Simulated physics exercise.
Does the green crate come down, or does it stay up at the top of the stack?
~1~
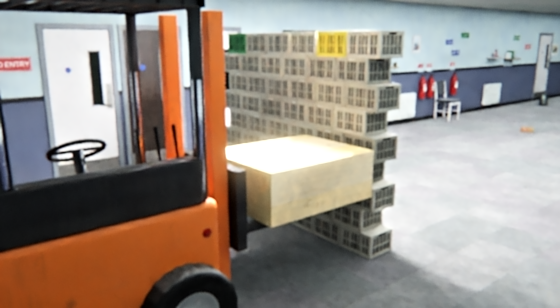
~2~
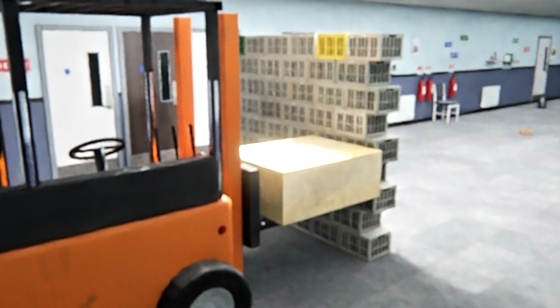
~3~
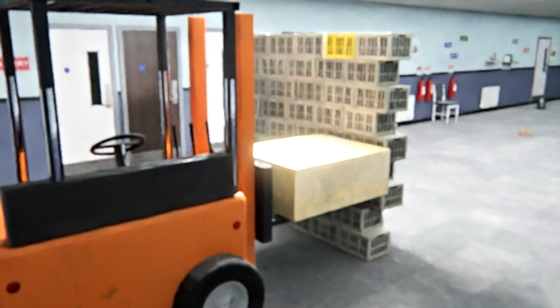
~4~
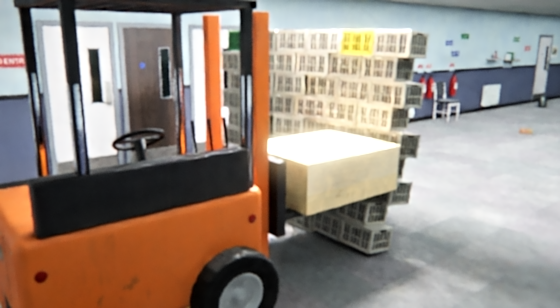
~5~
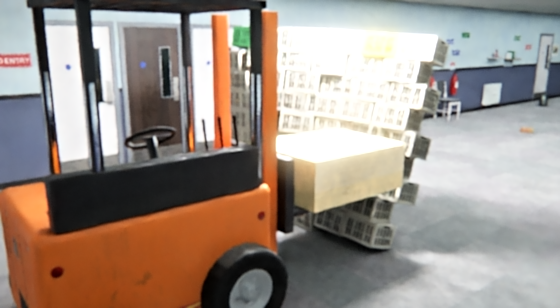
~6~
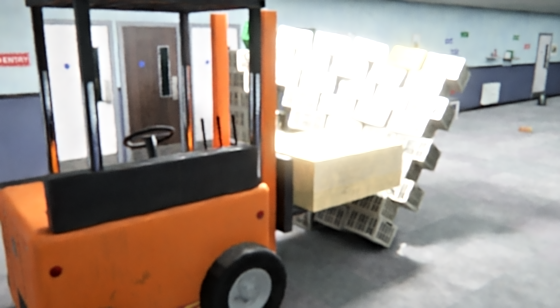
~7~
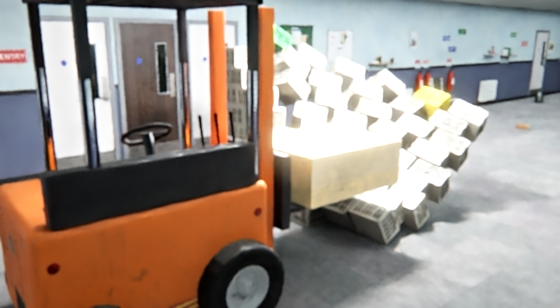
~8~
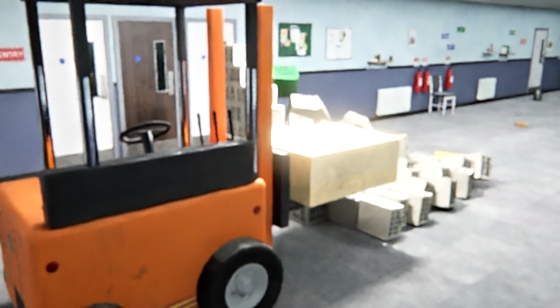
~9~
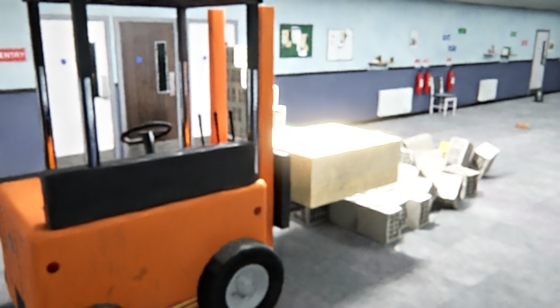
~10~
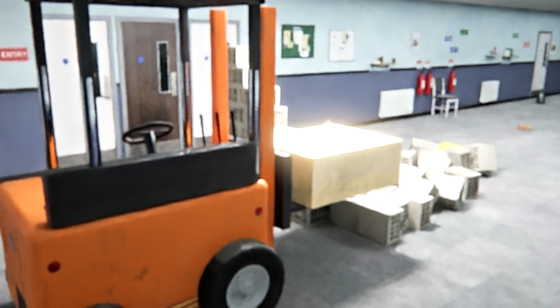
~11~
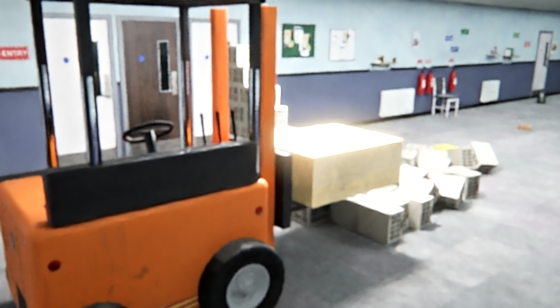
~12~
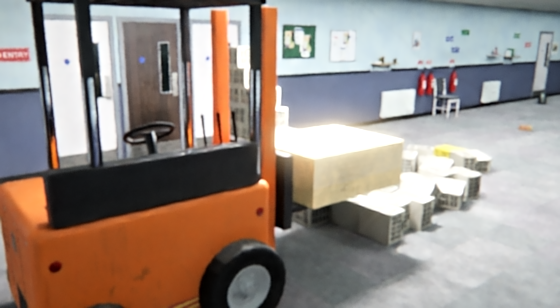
The green crate comes down. It tips over to the right with the top of the wall and drops out of sight behind the forklift and its box as the stack collapses.
